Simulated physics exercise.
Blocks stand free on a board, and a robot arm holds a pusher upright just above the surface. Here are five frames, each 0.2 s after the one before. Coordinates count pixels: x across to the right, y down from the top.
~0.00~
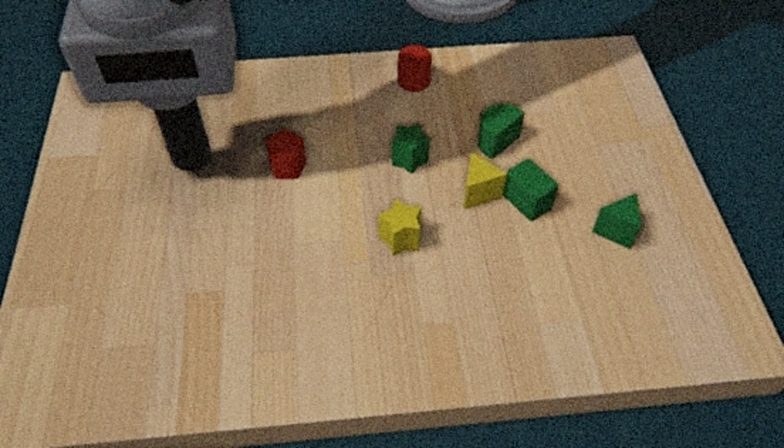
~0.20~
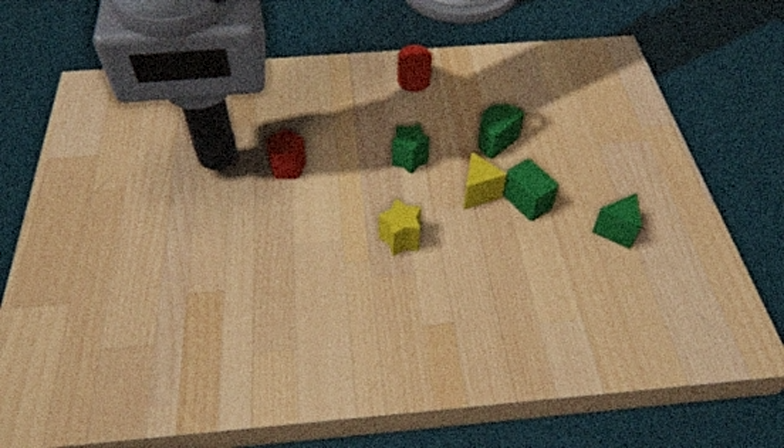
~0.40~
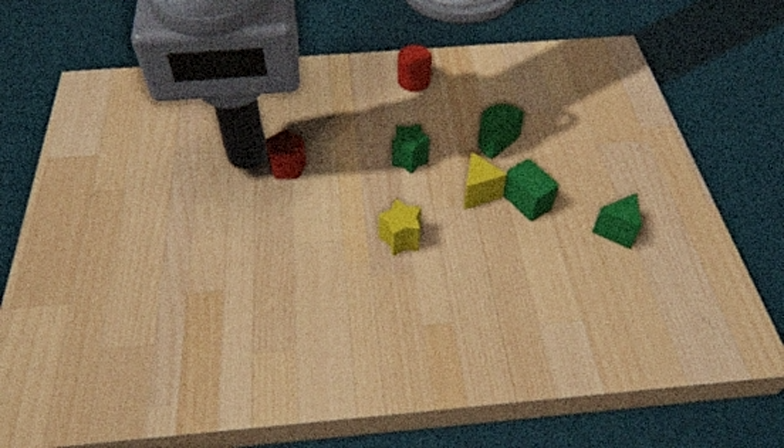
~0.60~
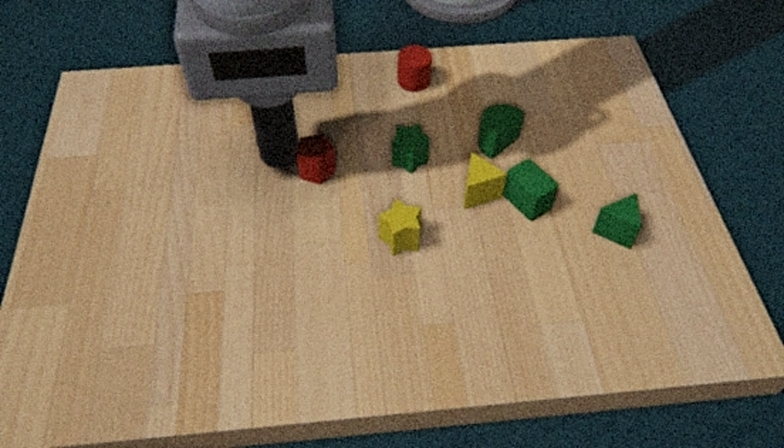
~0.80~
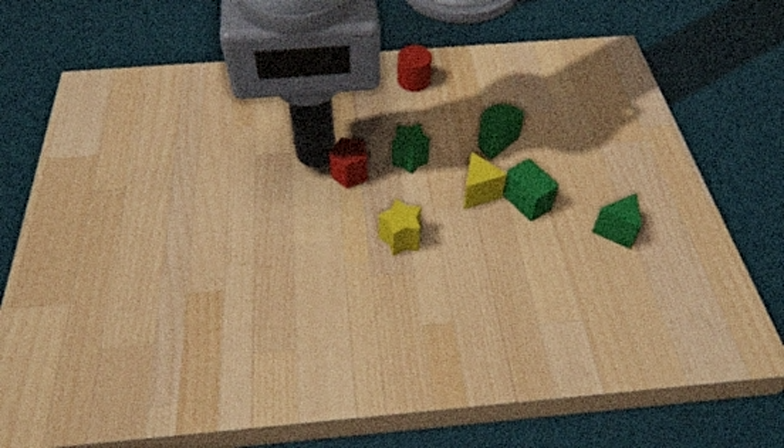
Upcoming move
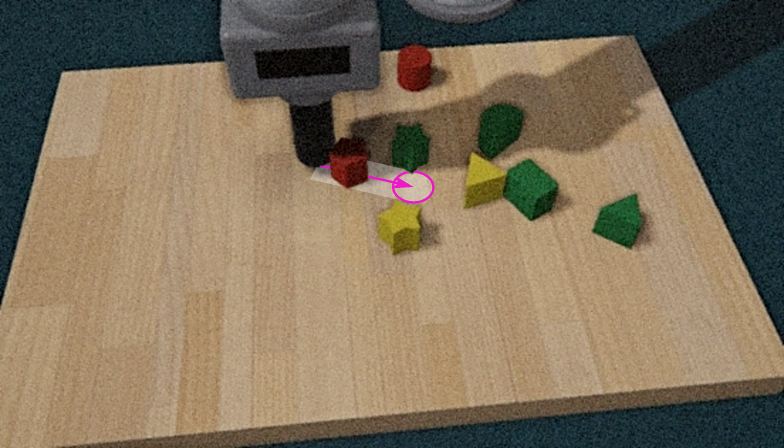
A robot arm's dark upright pusher slides rightward over a pale wooden board, seen from above at an angle by a still camera. Around it stand two red blocks, one at the left and one near the far edge, a yellow star and yellow three-sided block near the middle, and four green blocks. The pusher crosses open wood, meets the left red block and pushes it right, towards the nearest green one.
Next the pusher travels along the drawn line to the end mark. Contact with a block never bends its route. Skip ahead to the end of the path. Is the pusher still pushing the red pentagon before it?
Answer: Yes.
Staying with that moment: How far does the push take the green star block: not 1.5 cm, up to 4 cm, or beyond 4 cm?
Answer: Less than 1.5 cm.
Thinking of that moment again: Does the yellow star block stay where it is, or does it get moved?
Well, the yellow star block holds its place.
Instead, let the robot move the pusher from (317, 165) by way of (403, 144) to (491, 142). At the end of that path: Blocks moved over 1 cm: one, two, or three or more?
I'd say three or more blocks get shifted by more than about 1 cm.
The line goes in a line from (317, 165) to (413, 187).
What follows on the original path. Halfway along, pusher (366, 165); red pentagon (402, 160).
At the end, pusher (414, 176); red pentagon (451, 171); yellow star block unmoved; green star block (417, 134), turned 20° anticlockwise.
